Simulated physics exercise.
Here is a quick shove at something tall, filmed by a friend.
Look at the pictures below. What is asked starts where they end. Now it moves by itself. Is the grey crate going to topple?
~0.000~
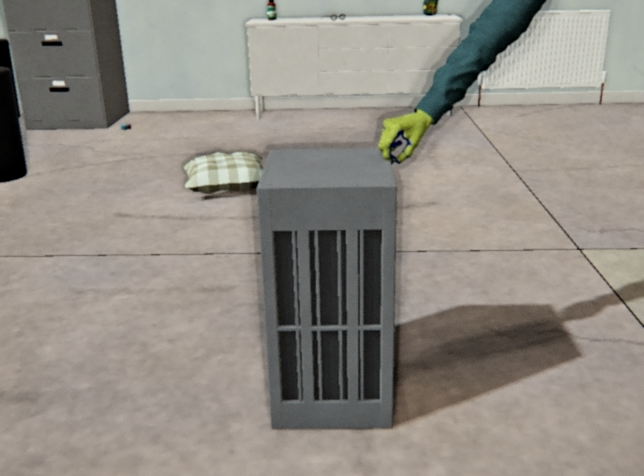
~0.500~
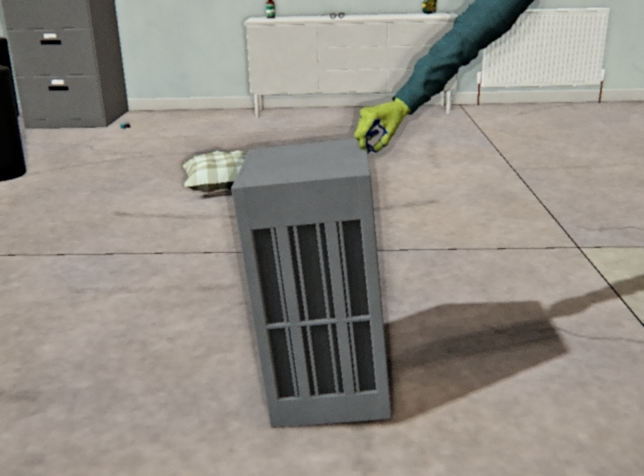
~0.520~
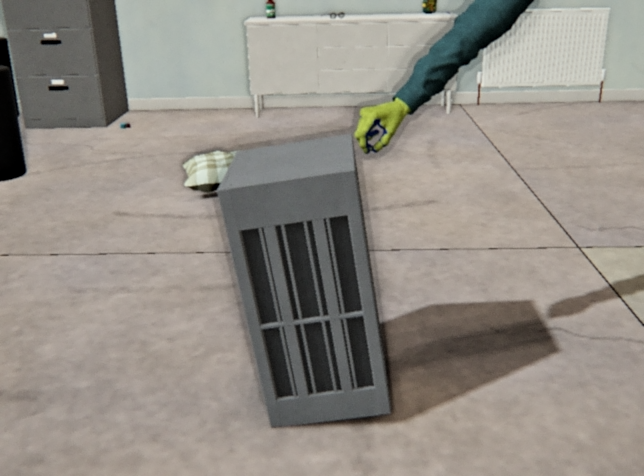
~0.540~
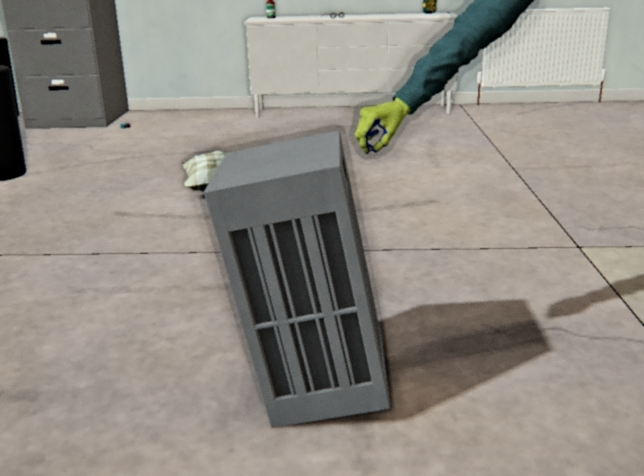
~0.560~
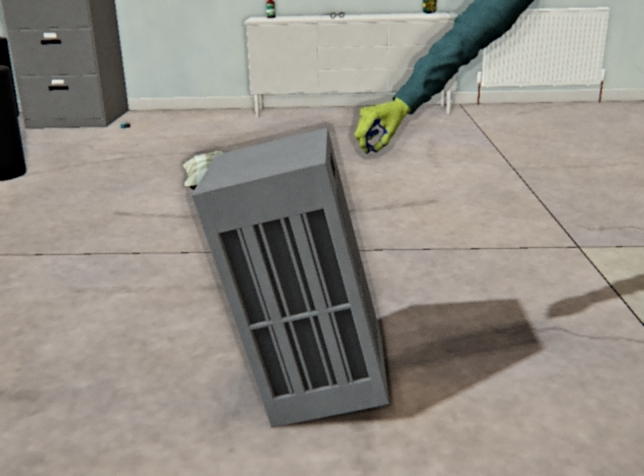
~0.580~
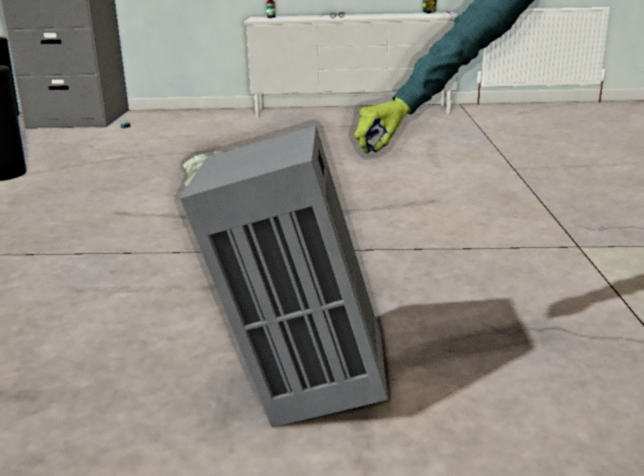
In the end the grey crate goes down on its side.
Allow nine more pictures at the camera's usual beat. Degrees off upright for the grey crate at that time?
It would lean something like 35° by then.
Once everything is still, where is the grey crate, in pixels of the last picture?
I'd say it stops near (159, 343).
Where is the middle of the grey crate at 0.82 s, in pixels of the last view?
Near (228, 280).
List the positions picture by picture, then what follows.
The first picture shows grey crate (330, 287) upright.
The second picture shows grey crate (318, 281) 5° off upright.
The third picture shows grey crate (312, 279) 8° off upright.
The fourth picture shows grey crate (306, 277) 10° off upright.
The fifth picture shows grey crate (300, 276) 13° off upright.
The sixth picture shows grey crate (294, 275) 16° off upright.
By 0.82 s, grey crate 43° off upright near (229, 280).
By 1.02 s, grey crate on its side near (161, 326).
When it is over (3.5 s), the grey crate topples, near (159, 343).
